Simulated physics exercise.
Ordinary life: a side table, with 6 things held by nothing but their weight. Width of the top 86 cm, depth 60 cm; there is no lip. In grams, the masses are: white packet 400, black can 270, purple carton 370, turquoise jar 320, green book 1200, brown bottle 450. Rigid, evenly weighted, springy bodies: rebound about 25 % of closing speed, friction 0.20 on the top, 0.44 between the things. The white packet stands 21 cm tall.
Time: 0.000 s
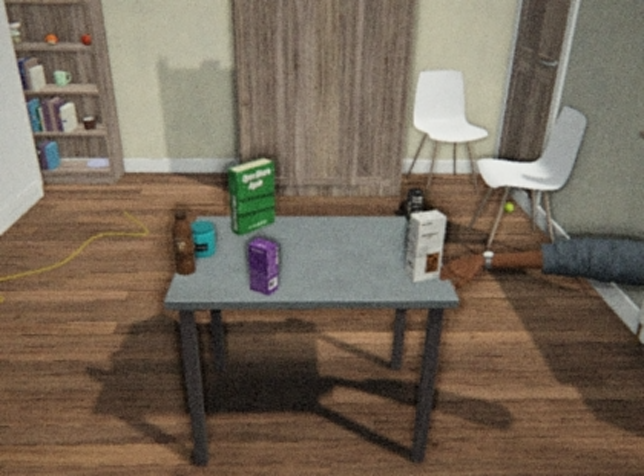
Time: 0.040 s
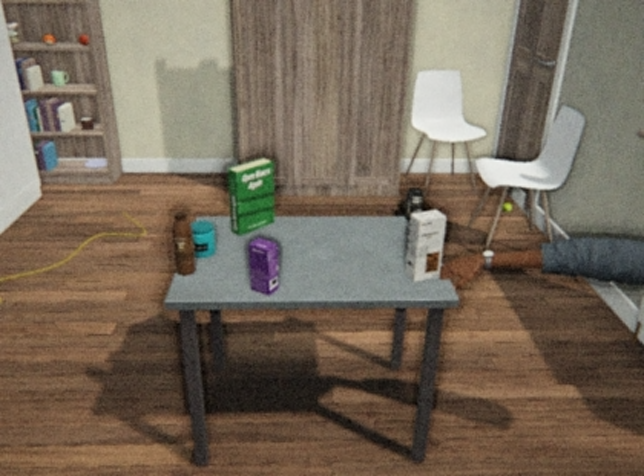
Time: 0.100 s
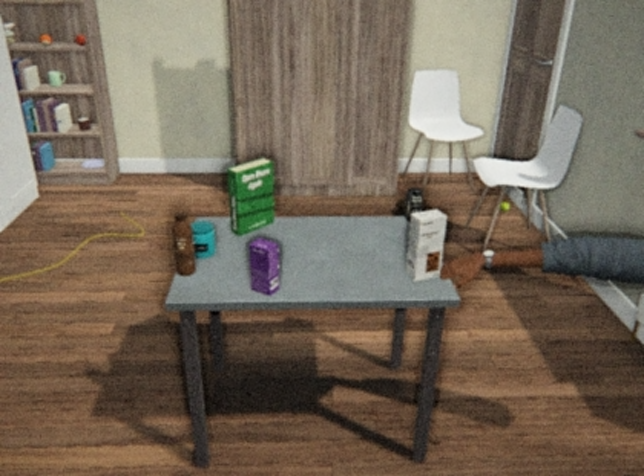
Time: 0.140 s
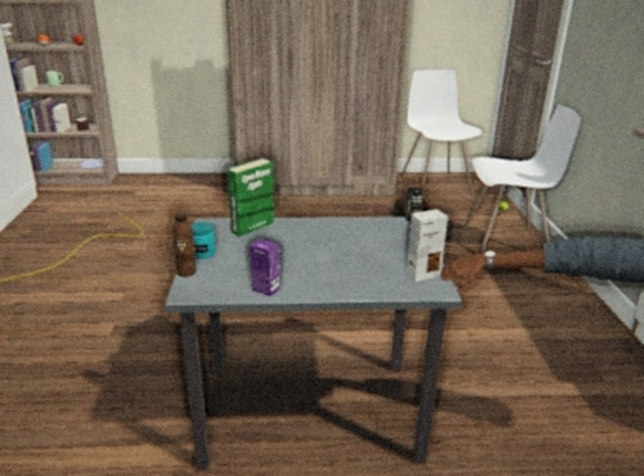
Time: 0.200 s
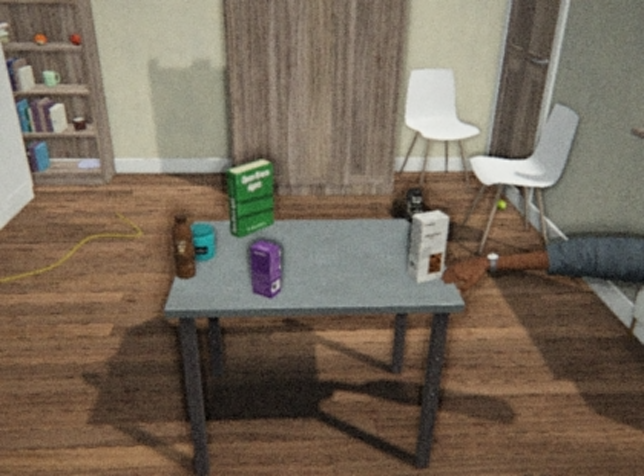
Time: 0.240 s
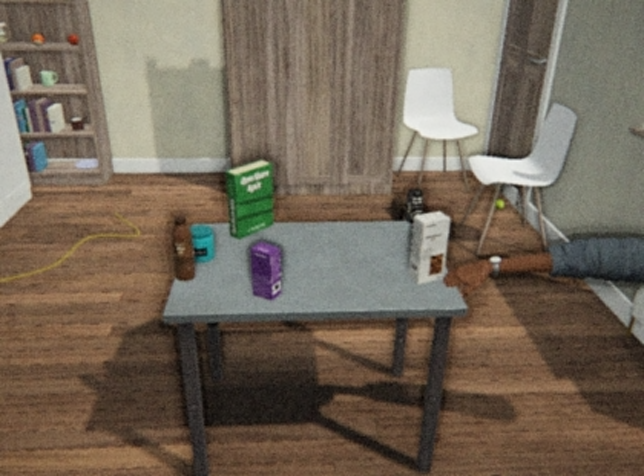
A hand at the right edge of a small table beside a white packet, the table and its items shifting very slightly.
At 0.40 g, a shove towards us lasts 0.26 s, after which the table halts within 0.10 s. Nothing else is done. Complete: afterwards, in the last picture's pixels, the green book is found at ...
... about (249, 216).
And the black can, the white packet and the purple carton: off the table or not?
Black can: Goes out of bounds; white packet: Stays in bounds; purple carton: Stays in bounds.
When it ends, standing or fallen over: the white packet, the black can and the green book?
Here's how it ends: The white packet never goes down, the black can comes down, and the green book never goes down.
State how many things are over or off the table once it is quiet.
1.
After 0.44 s, table 19 cm from its start; black can now off the table; green book moved 6 cm near (250, 211); purple carton moved 6 cm.
After 0.54 s, table 19 cm from its start; green book moved 2 cm near (249, 215); white packet moved 2 cm; purple carton moved 2 cm.
In the end (1.1 s), off the table, black can; the other 5 under 5 cm from the start. At the end, from the last picture's camera, green book near (249, 216).
